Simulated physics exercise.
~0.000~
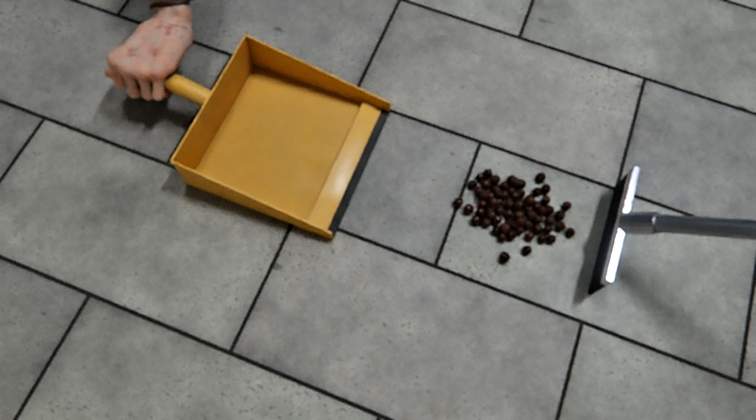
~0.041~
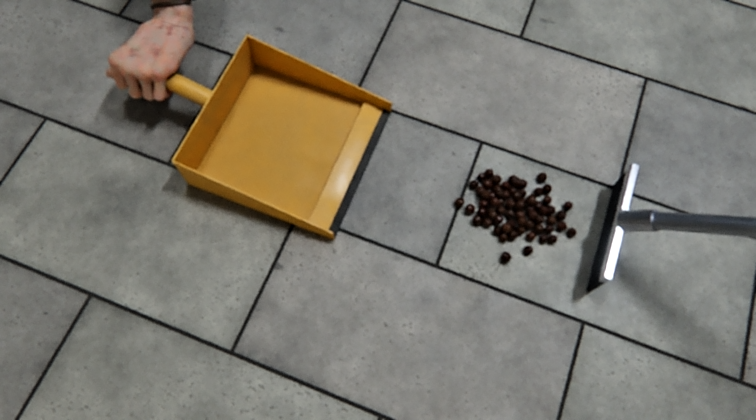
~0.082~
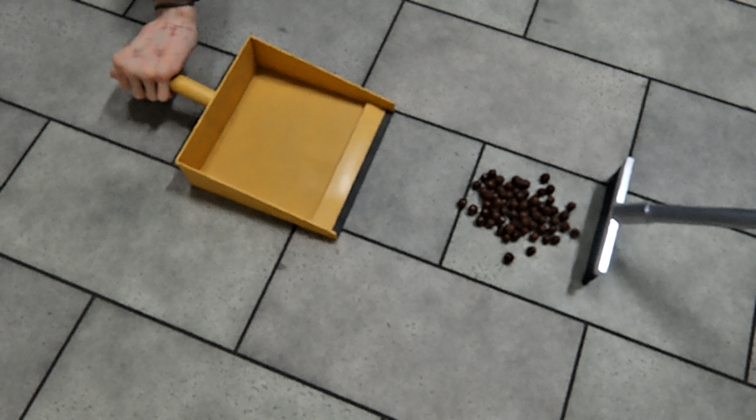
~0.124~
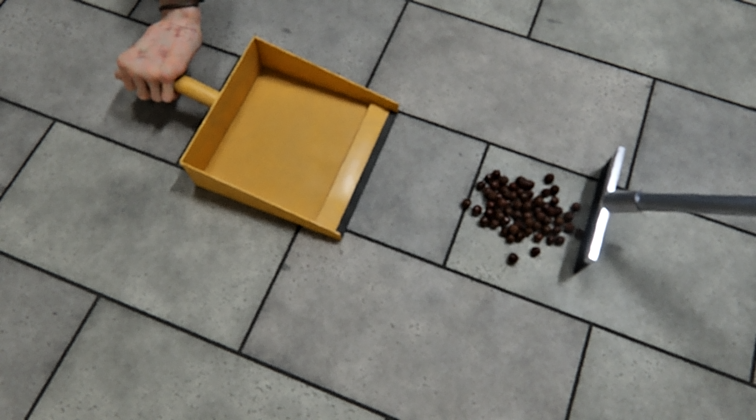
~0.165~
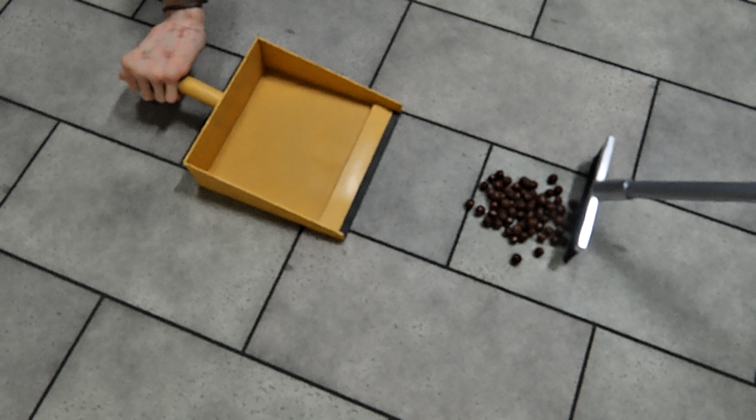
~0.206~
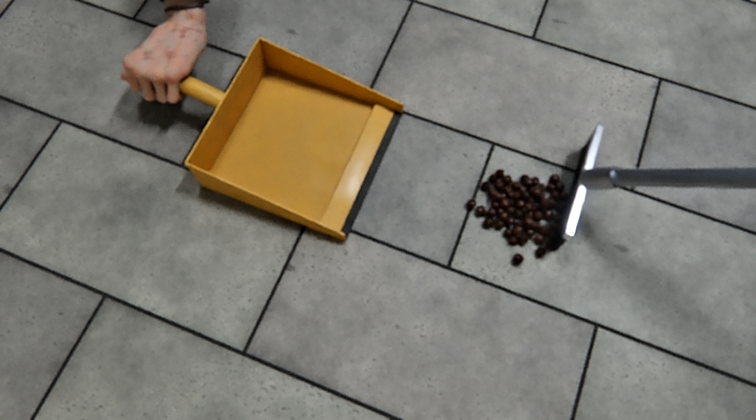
At first, a hand holds a yellow dustpan on gray tiles, with a pile of small dark brown balls and a long-handled blade to its right. The blade then slides left and slightly upward until it meets the pile and nudges its right side, while the dustpan stays still.
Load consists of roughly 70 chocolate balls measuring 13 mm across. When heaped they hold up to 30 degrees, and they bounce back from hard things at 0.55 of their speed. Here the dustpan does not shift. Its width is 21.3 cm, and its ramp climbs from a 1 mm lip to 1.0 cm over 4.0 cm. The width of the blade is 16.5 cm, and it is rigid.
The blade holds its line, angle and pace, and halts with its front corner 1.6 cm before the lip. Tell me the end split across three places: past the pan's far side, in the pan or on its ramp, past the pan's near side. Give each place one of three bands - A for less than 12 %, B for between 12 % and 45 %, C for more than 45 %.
At the end, far side: It gets a decent chunk; pan: It gets a trickle; near side: It gets a trickle.
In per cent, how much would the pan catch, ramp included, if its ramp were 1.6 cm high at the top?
With that ramp, near 0 per cent.
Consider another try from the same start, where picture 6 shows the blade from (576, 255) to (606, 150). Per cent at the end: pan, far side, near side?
Pan 20; far 20; near 0.
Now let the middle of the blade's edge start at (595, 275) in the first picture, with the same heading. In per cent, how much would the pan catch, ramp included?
20 %.
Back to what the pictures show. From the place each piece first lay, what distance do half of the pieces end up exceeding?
That distance is close to 12 cm.
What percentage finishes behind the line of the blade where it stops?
60 %.
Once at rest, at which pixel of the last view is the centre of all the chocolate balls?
My guess is close to (428, 171).
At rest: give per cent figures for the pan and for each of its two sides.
Far side 25 %, pan 5 %, near side 0 %.
After 0.45 s, middle of the blade 14 cm from the lip; 0 % over the lip, far side 15 %, near side 0 %.
After 0.62 s, middle of the blade 6 cm from the lip; 0 % over the lip, far side 25 %, near side 0 %.
After 0.91 s, middle of the blade 2 cm from the lip; 5 % over the lip, far side 25 %, near side 0 %.
By 1.6 s all is still; far side 25 %, pan 5 %, near side 0 %, in front of the lip or behind the blade 70 %.
